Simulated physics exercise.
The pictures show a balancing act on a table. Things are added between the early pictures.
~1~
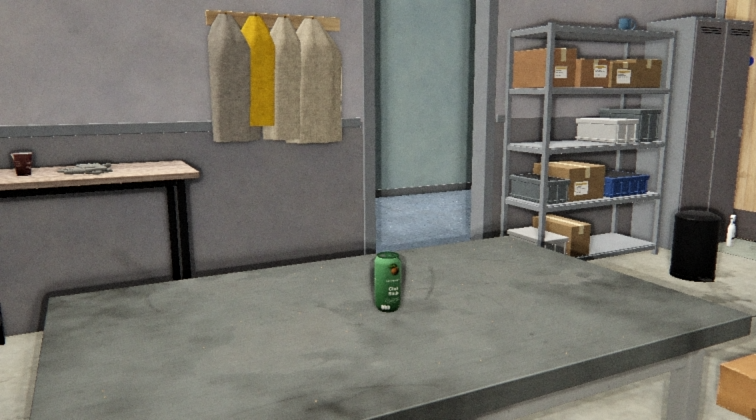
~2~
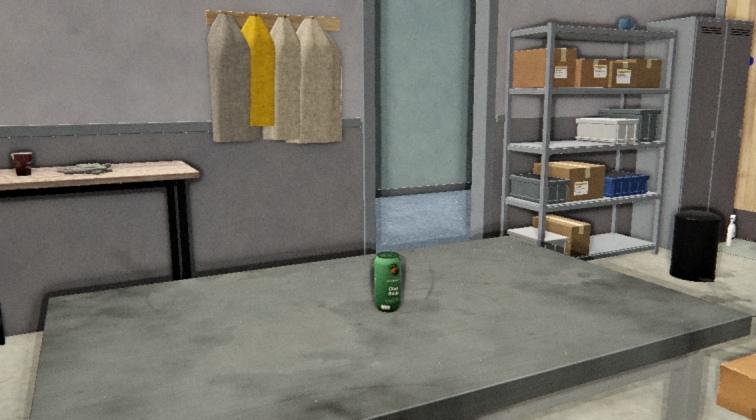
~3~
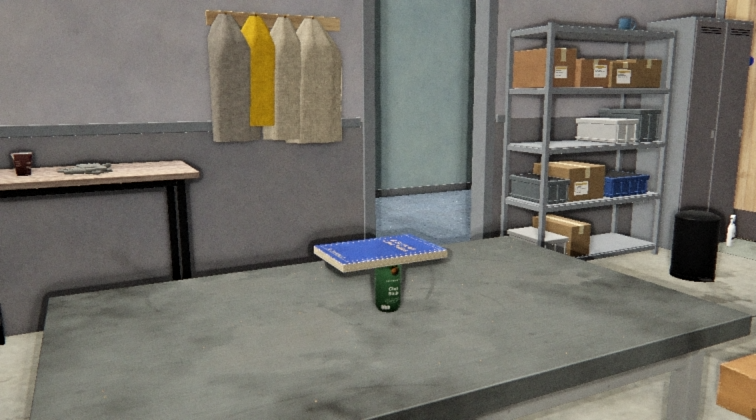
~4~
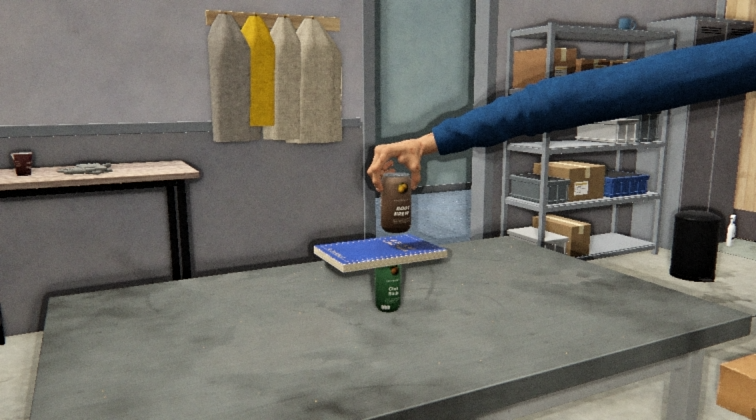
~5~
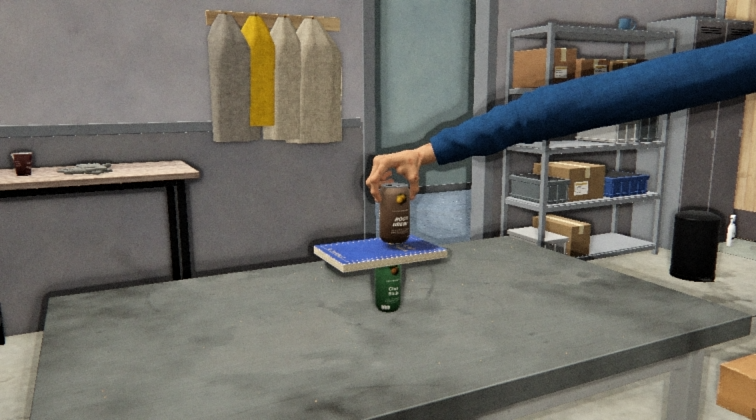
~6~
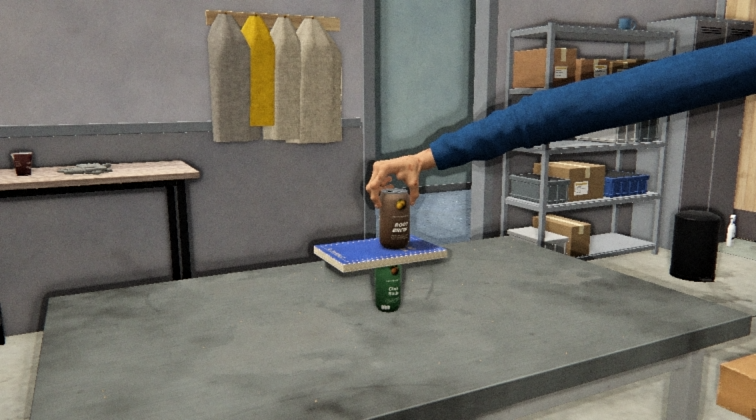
In a storeroom, a blue book appears atop a green can on a table, and a hand lowers a brown can onto it.
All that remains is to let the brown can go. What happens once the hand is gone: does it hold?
As it turns out, it holds.
Then, 0.80 s after the last picture, nothing has stirred.
Then, 1.70 s after the last picture, things are still on the move.
At rest, all 3 in place. Seen from the same camera at the end, brown can near (395, 220). The stack stays up.
